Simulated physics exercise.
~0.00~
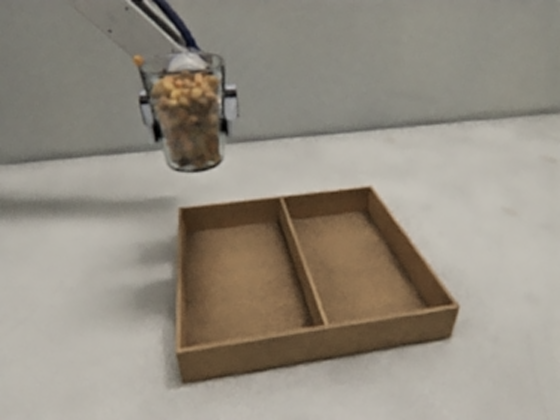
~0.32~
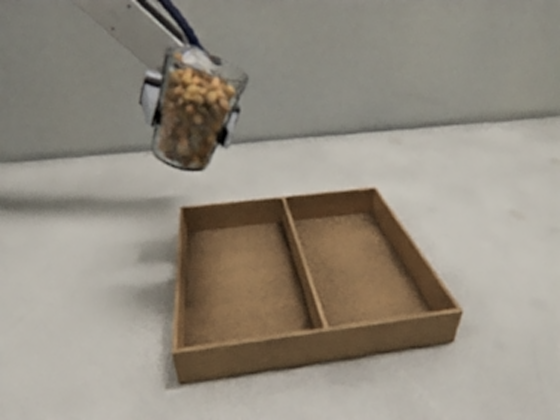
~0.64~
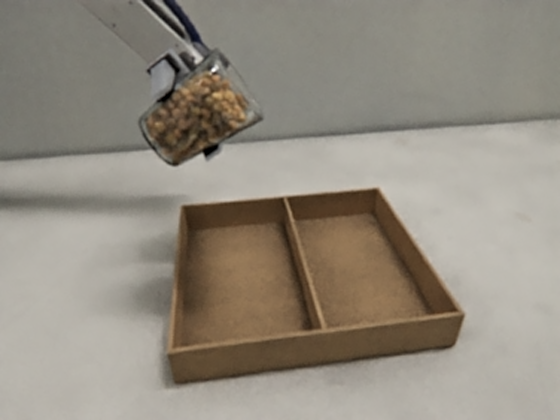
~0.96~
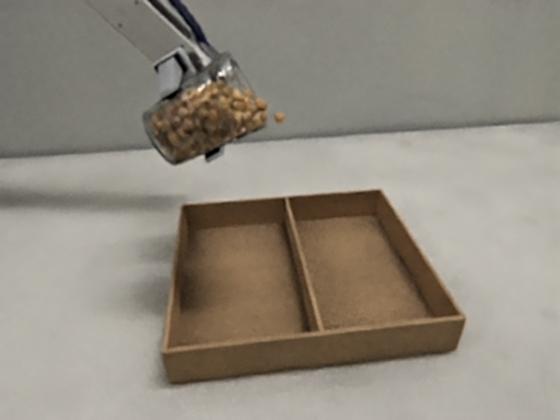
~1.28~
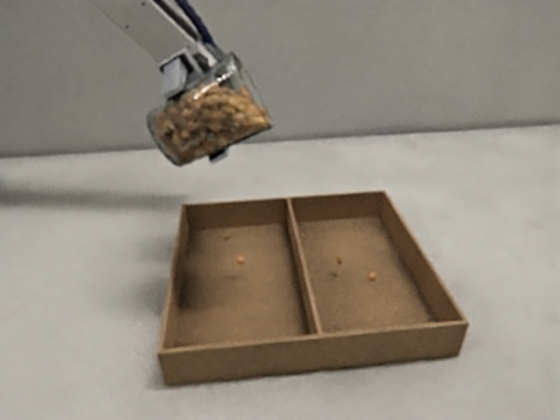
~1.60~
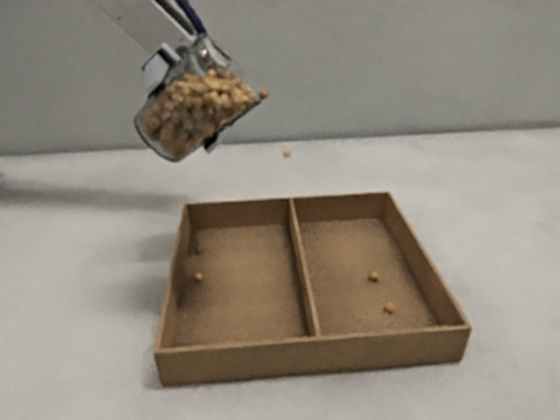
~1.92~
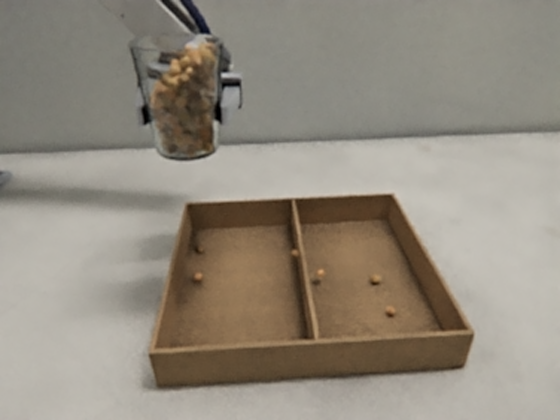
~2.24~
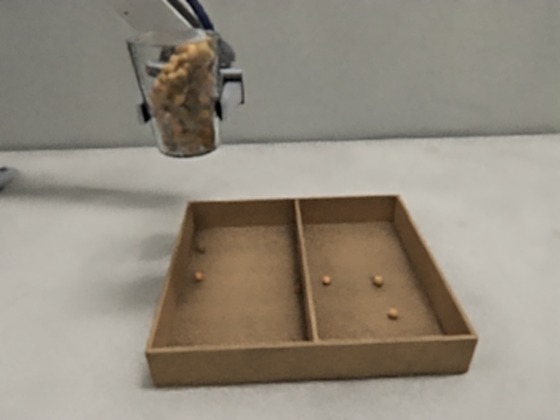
A robot arm tips a clear cup, drops a few chickpeas into a divided tray, then rights it.
